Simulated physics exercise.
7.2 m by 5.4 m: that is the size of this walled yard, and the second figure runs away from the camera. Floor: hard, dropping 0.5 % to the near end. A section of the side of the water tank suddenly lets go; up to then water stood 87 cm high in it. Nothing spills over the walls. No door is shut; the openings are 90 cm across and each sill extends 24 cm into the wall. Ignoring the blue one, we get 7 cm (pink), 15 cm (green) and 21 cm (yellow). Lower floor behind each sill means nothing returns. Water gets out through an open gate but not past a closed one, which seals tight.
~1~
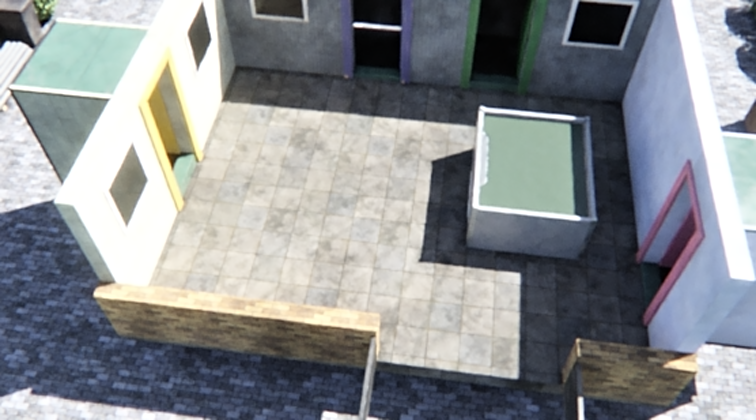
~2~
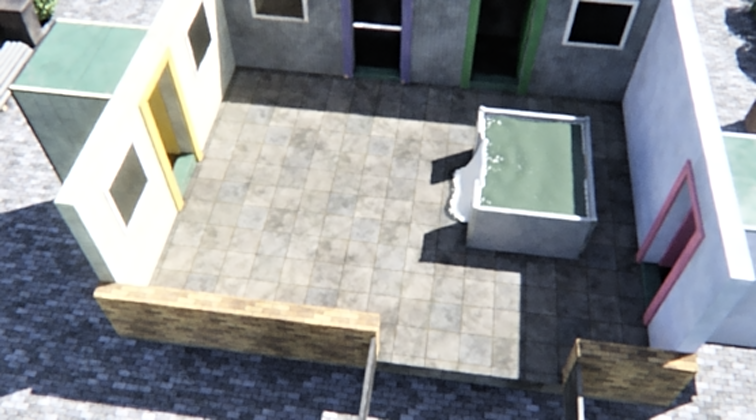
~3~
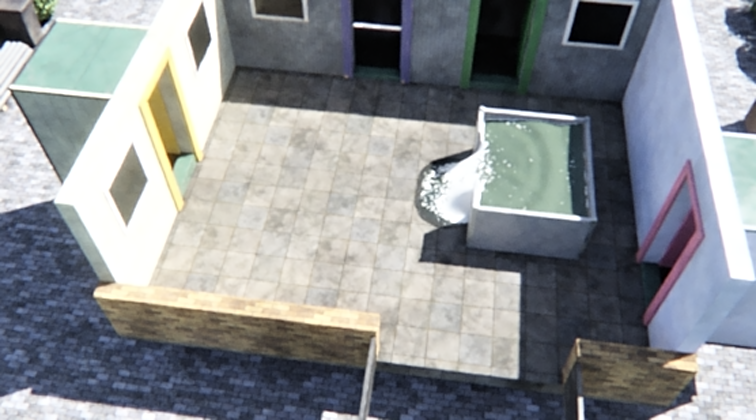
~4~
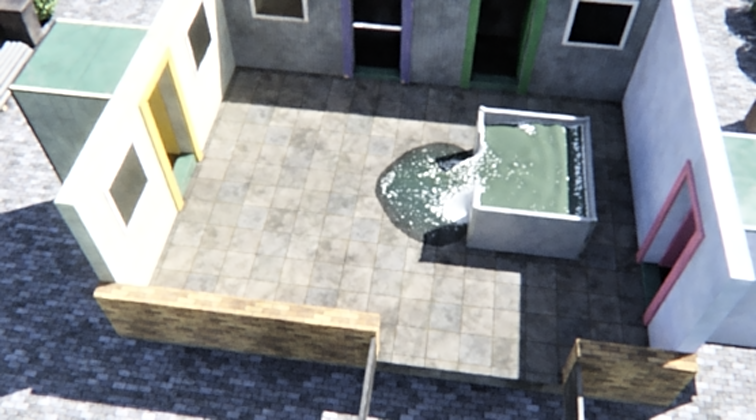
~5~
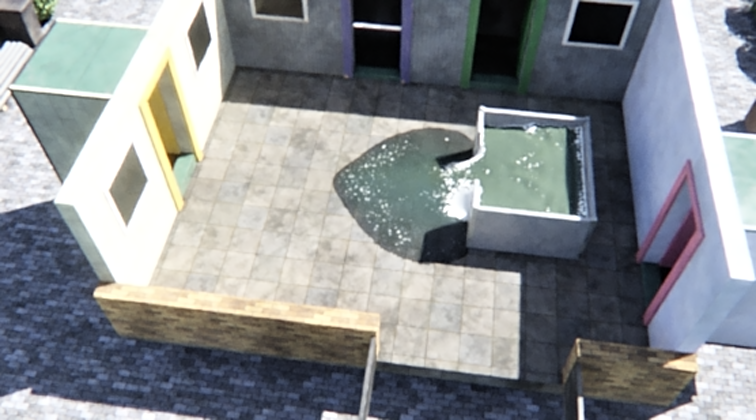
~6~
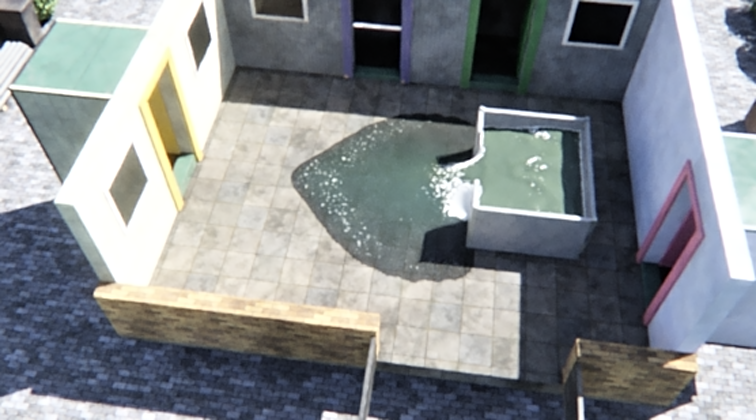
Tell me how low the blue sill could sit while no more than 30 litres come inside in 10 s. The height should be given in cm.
At least 7 cm or so.
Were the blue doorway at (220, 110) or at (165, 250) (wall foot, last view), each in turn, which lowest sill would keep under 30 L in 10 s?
Minimums: About 17 cm and 15 cm.
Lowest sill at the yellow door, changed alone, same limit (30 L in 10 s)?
For yellow, a step near 18 cm.
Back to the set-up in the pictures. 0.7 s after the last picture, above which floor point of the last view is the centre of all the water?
The water is centred around (450, 192) in the last picture's pixels.
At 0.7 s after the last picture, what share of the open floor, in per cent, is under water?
Approximately 50 % of it.
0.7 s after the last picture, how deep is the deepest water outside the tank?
Around 42 centimetres.
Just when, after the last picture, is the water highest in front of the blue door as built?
Around 1.0 seconds.
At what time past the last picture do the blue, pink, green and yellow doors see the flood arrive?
The blue door gets it at 0.5 s, the pink door at 7.5 s, the green door at 1.1 s and the yellow door at 0.5 s.
Then, 0.7 s after the last picture water covers 50 % of the floor, deepest (42 cm) near (466, 192); 6 cm at the blue door, 0 litres in over its 8 cm sill.
Then, 2.3 s after the last picture water covers 60 % of the floor, deepest (29 cm) near (142, 303); 6 cm at the blue door, 7 litres in over its 8 cm sill.
Then, 9.3 s after the last picture water covers 95 % of the floor, deepest (13 cm) near (614, 374); 6 cm at the blue door, 19 litres in over its 8 cm sill.
At the blue door as built, the water peaked near 14 cm, 1.1 s after the last picture.
With a sill of 6.5 cm, 40 litres would have come in within the 10 s; with 9 cm, 10 litres. So under 30 litres takes about 7 cm.
